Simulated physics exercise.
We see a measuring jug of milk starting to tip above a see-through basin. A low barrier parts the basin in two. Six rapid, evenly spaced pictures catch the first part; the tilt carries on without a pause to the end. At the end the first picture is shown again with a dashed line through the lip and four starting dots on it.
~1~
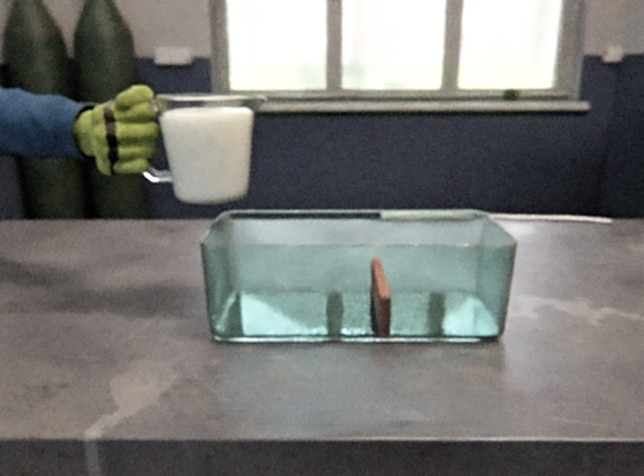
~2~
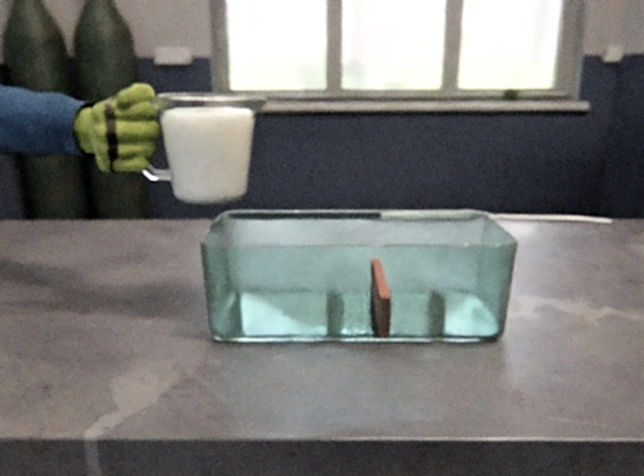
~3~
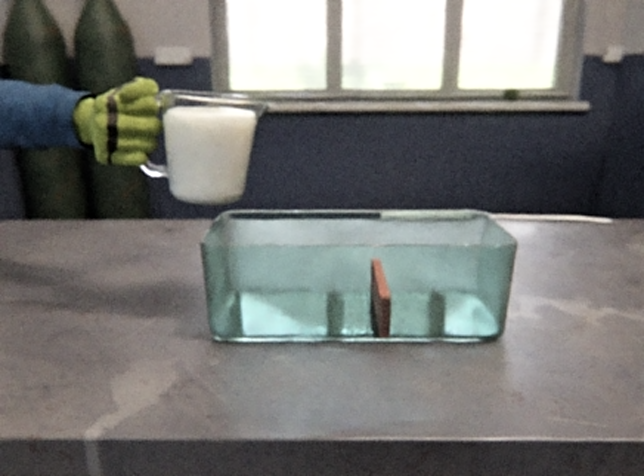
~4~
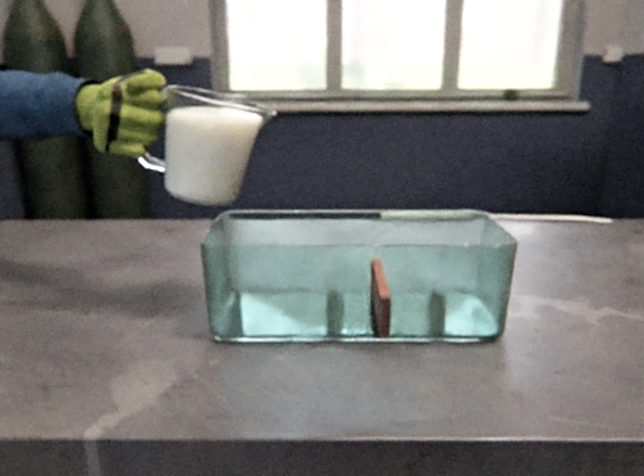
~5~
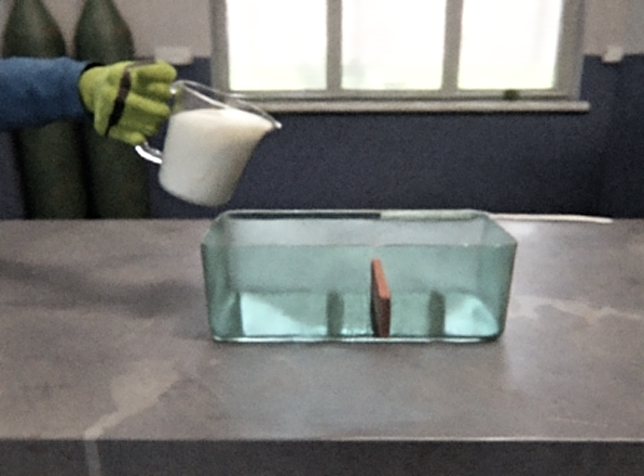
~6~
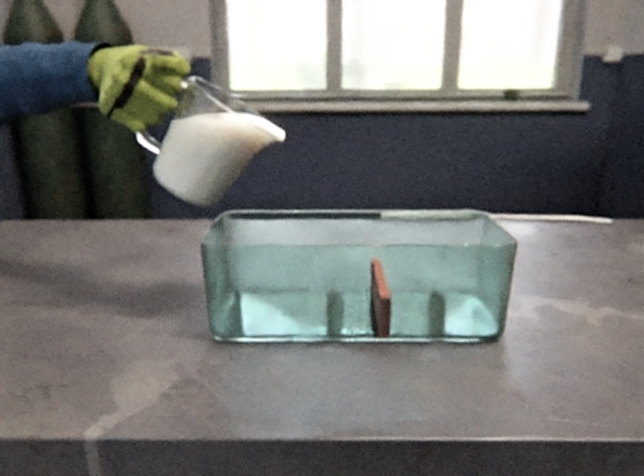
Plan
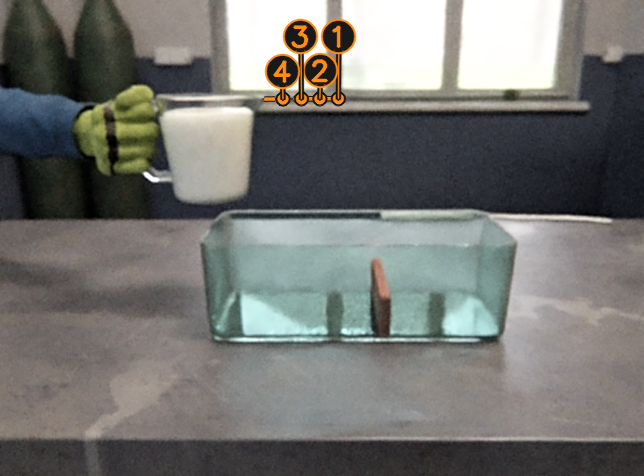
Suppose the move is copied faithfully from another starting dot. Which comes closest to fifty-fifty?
Place 1 does it best.
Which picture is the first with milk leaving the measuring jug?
Picture 6.
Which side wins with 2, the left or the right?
More ends on the left.
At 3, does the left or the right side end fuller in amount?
The left one.
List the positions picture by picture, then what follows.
In the first frame, upright, lip at (265, 99); basin from (211, 336) to (503, 336); top of the wall at (380, 276); nothing has left yet.
In the second frame, upright, lip at (266, 100); nothing has left yet.
In the third frame, tipped about 6°, lip at (270, 105); nothing has left yet.
In the fourth frame, tipped about 13°, lip at (275, 114); nothing has left yet.
In the fifth frame, tipped about 23°, lip at (279, 126); nothing has left yet.
In the sixth frame, tipped about 34°, lip at (282, 140); milk is over the lip, down to (282, 140).
In orange, 1 at (338, 98); 2 at (319, 98); 3 at (301, 98); 4 at (283, 99).
Choosing 1, about 55 % ends left of the wall and 44 % right of it.
Choosing 2, about 84 % ends left of the wall and 14 % right of it.
Choosing 3, about 92 % ends left of the wall and 5 % right of it; 3 % is lost outside.
Choosing 4, about 93 % ends left of the wall and 5 % right of it.
